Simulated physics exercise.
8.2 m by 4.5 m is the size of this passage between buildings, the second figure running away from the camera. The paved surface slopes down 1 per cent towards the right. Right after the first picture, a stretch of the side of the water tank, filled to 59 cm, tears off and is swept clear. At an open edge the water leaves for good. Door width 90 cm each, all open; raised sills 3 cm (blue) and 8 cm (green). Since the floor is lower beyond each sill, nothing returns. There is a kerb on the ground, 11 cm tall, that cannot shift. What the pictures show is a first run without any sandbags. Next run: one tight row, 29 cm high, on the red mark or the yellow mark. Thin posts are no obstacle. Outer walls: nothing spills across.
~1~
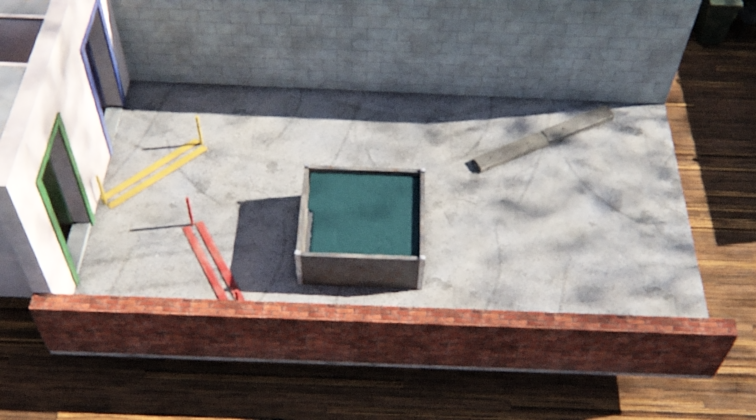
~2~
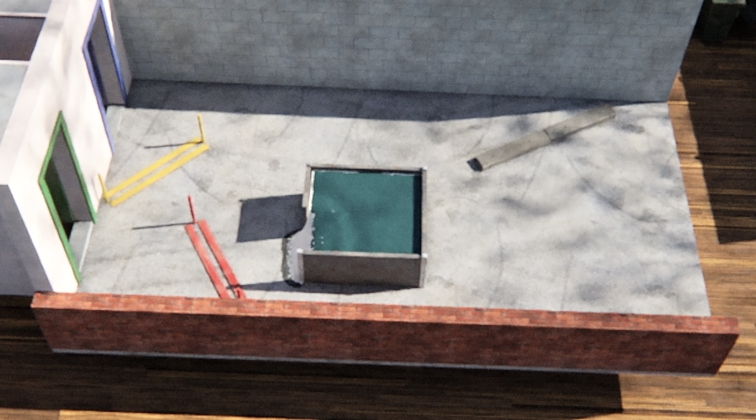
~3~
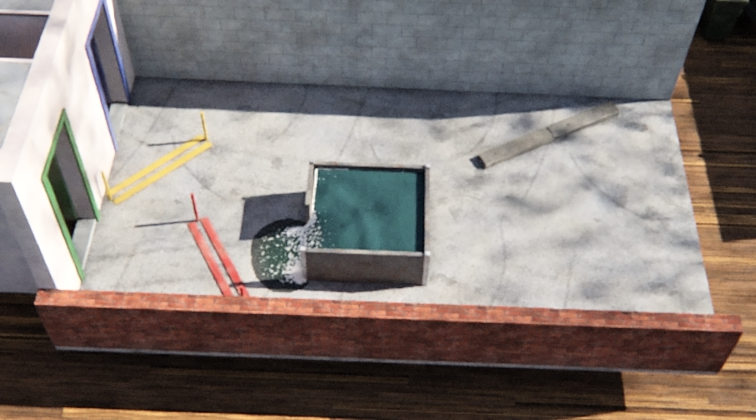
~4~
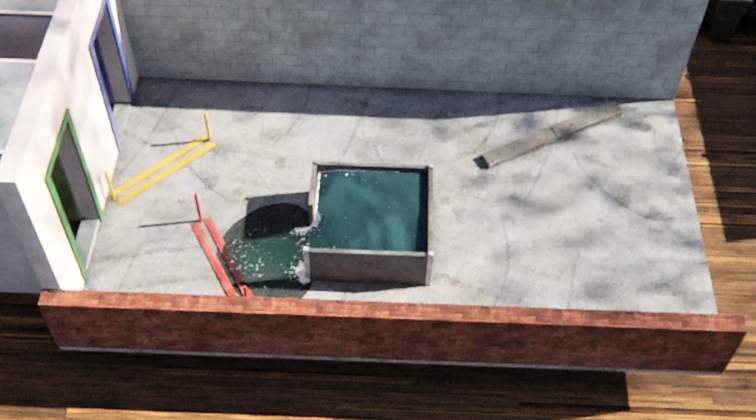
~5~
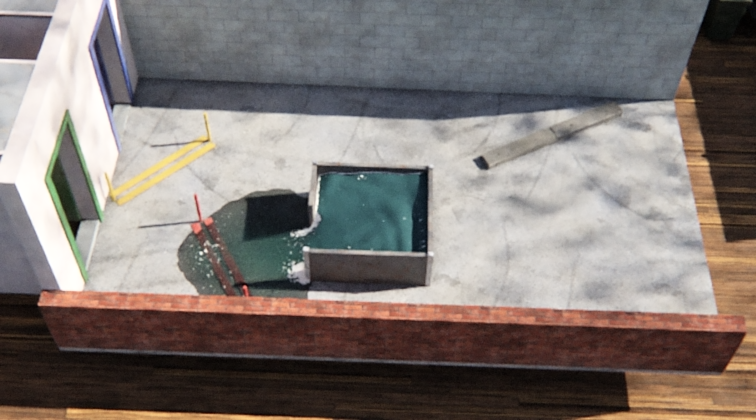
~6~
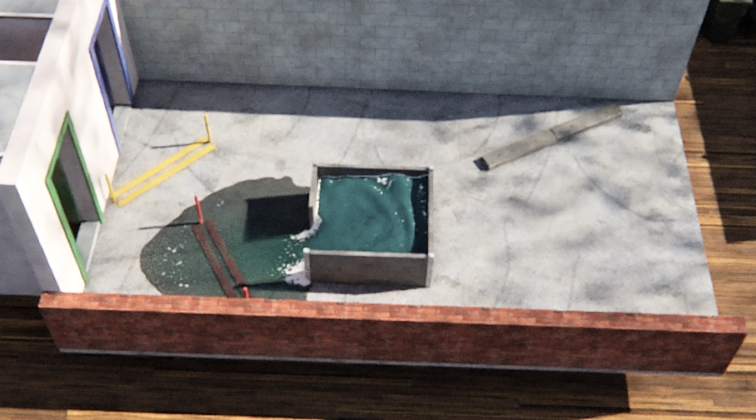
Dark green water burst out of the left side of a square tank on a walled grey yard, spreading leftward across the floor and around the red barrier while the level in the tank dropped slightly.
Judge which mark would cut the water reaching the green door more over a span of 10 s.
The row belongs on the red mark.
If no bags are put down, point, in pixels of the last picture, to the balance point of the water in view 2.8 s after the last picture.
The water is centred close to (252, 232).
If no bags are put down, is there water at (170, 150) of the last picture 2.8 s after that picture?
Soaked.
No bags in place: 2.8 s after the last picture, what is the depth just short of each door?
Depth (cm) - blue: 6, green: 15.
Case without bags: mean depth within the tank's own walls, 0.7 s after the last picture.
Average: 39 cm.
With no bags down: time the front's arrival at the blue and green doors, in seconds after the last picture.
Arrival times - blue 1.3 s, green 0.2 s.
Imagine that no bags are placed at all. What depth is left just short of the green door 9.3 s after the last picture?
About 4.0 cm deep.
Then, 0.7 s after the last picture water covers 20 % of the floor and is deepest (32 cm) near (76, 321) in the run without bags; in at the green door, 5 L with no bags, 0 L with the row on red, 4 L on yellow.
Then, 1.5 s after the last picture water covers 25 % of the floor and is deepest (30 cm) near (76, 321) in the run without bags; in at the green door, 47 L with no bags, 0 L with the row on red, 55 L on yellow.
Then, 2.8 s after the last picture water covers 25 % of the floor and is deepest (16 cm) near (150, 300) in the run without bags; in at the green door, 94 L with no bags, 0 L with the row on red, 123 L on yellow.
Then, 5.3 s after the last picture water covers 45 % of the floor and is deepest (12 cm) near (138, 86) in the run without bags; in at the green door, 127 L with no bags, 0 L with the row on red, 161 L on yellow.
Then, 9.3 s after the last picture water covers 70 % of the floor and is deepest (12 cm) near (584, 113) in the run without bags; in at the green door, 129 L with no bags, 0 L with the row on red, 166 L on yellow.
